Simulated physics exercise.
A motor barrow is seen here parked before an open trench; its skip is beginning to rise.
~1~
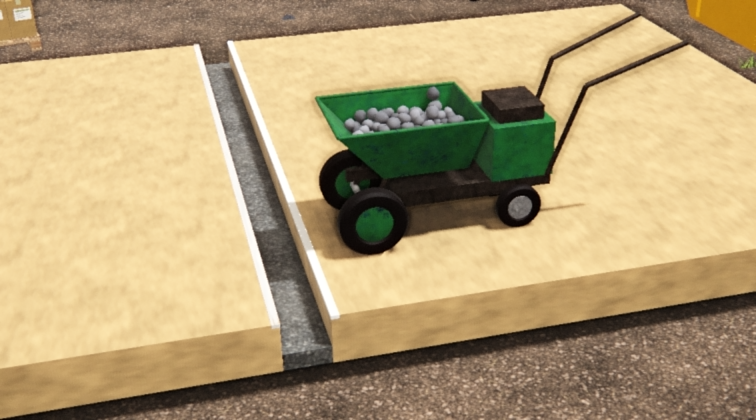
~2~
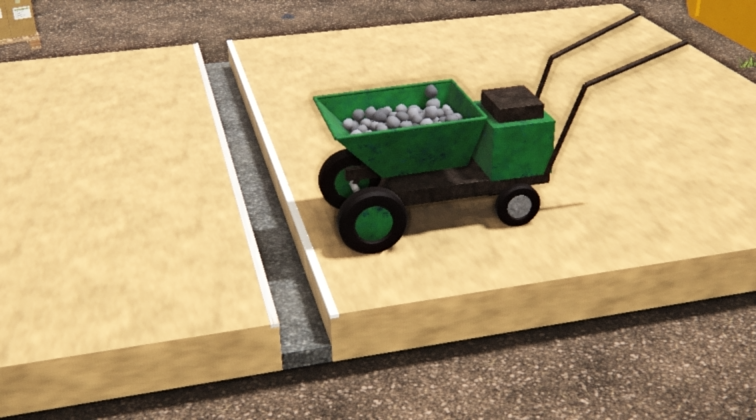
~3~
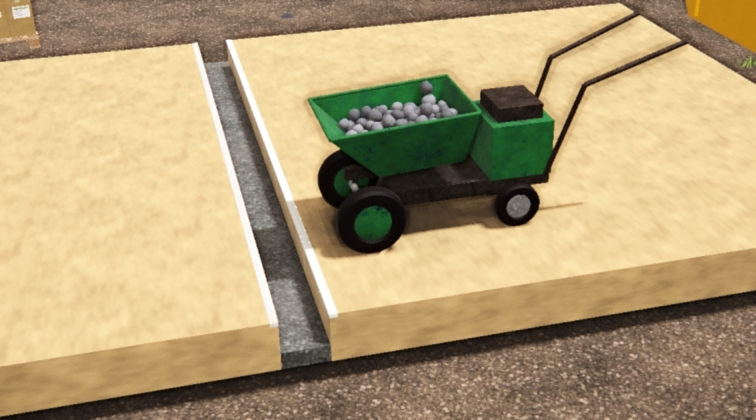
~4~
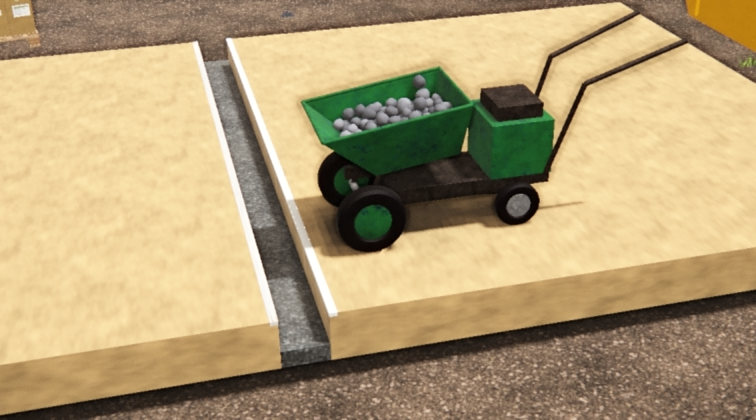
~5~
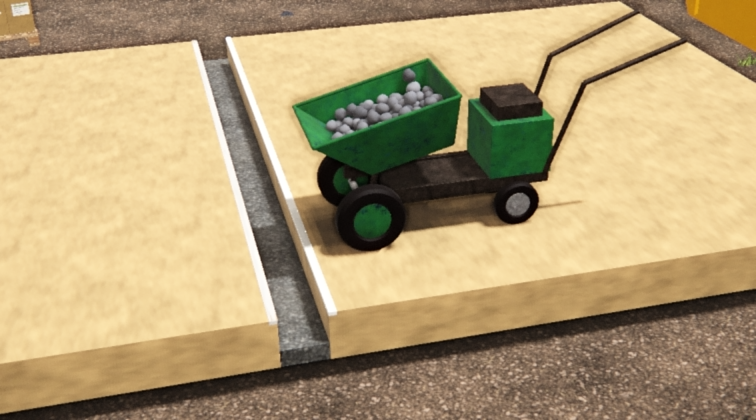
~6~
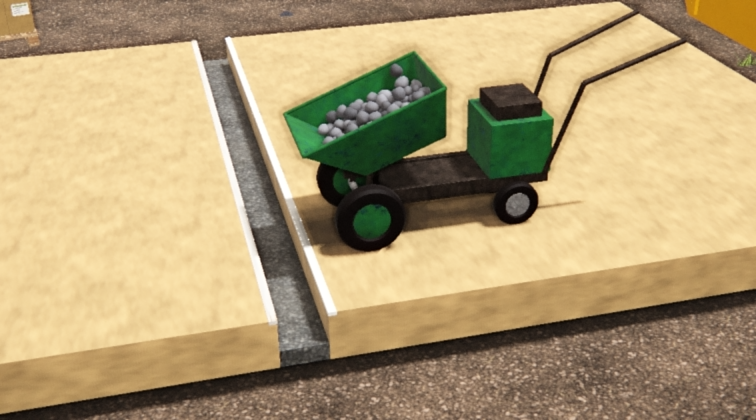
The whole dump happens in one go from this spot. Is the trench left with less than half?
Yes. Trench holds a minority.
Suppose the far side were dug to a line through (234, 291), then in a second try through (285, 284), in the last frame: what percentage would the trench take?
About 70 and 0 per cent.
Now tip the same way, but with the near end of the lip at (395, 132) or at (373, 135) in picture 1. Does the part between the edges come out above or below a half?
The first try ends with the greater portion between the edges, the second with the greater portion.
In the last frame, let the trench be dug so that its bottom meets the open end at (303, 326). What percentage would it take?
Roughly 10 in a hundred.
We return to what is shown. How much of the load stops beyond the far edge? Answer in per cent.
About 80 %.
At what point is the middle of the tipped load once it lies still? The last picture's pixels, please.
Centre at rest: Close to (217, 241).
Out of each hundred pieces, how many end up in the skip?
Near 5 %.
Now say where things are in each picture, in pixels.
Lip of the skip at (339, 139), level; top of the load at (404, 119), round cobbles; first edge of the trench at (322, 282); far edge at (266, 291), the trench under half as wide as the skip, and about half as deep as wide, in the first frame.
Lip of the skip at (336, 139), tipped barely; top of the load at (417, 120), in the second frame.
Lip of the skip at (331, 141), tipped barely; top of the load at (412, 117), in the third frame.
Lip of the skip at (323, 144), tipped a little; top of the load at (406, 113), in the fourth frame.
Lip of the skip at (314, 149), tipped a little; top of the load at (408, 111), in the fifth frame.
Lip of the skip at (304, 157), tipped clearly; top of the load at (414, 101); first edge of the trench at (320, 279); far edge at (263, 287), in the sixth frame.
Soon after the last picture, skip tipped steeply; all in the skip.
A little later, skip tipped right over; most in the skip; a stray few in or heaped over the trench; a small part beyond it; a stray few falling.
Later still, skip tipped right over; a small part in the skip; a small part in or heaped over the trench; most beyond it.
By the end, skip tipped right over; a stray few in the skip; a small part in or heaped over the trench; most beyond it.
